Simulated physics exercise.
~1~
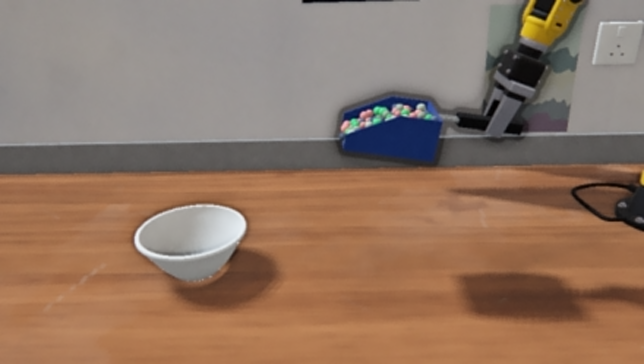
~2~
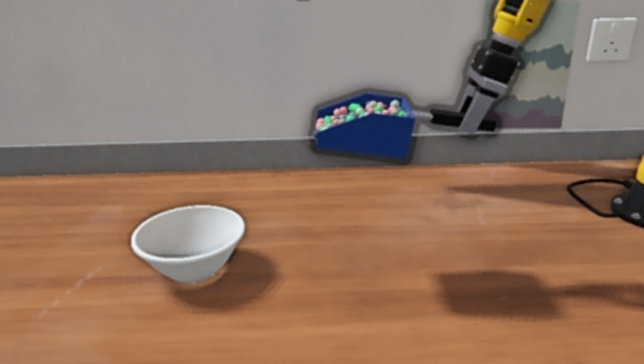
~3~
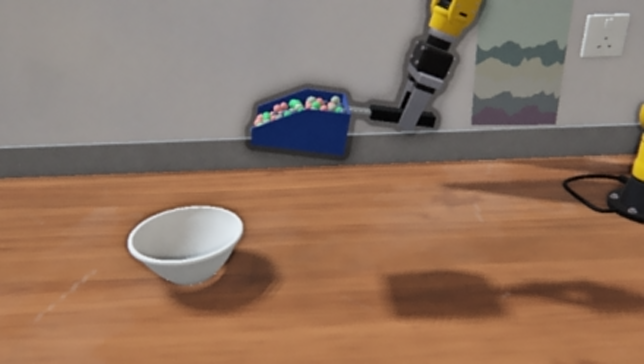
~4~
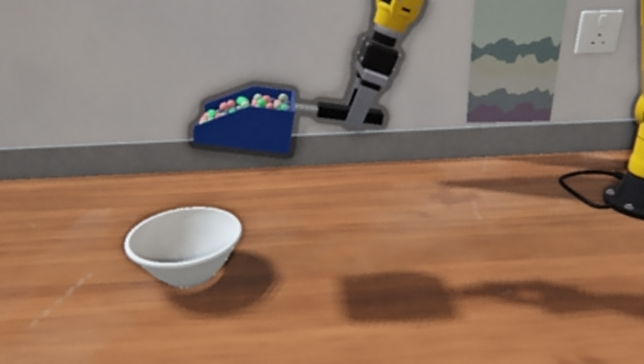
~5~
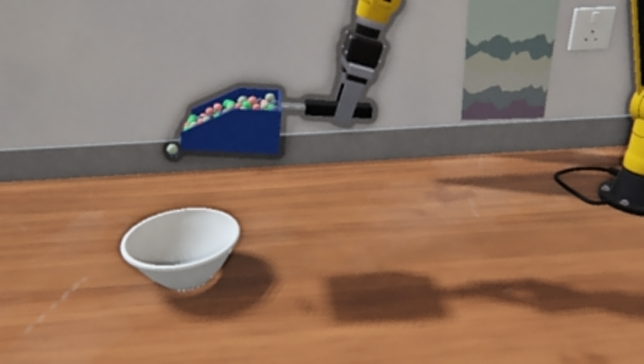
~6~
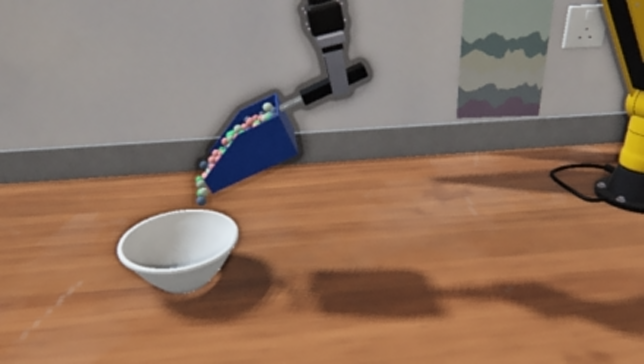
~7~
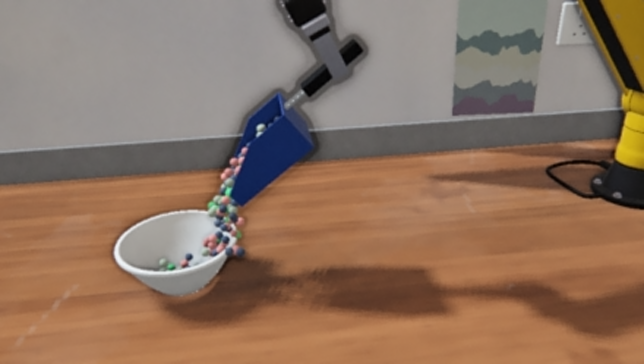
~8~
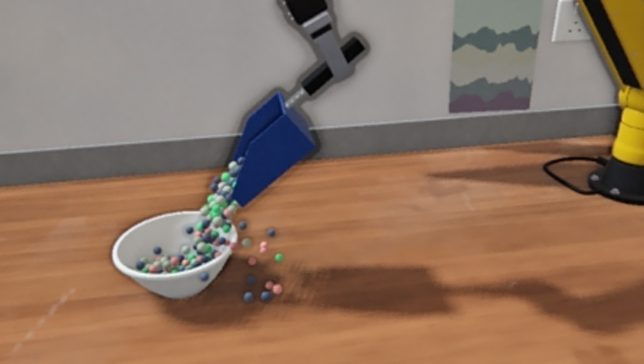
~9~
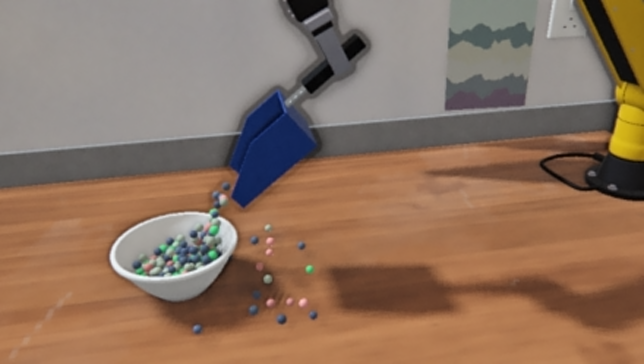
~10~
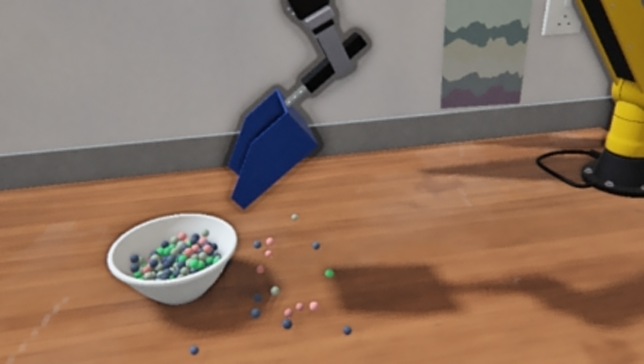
Robot arm carrying a blue scoop of colourful round sweets left, then tipping them into a white bowl, some scattering on the table.
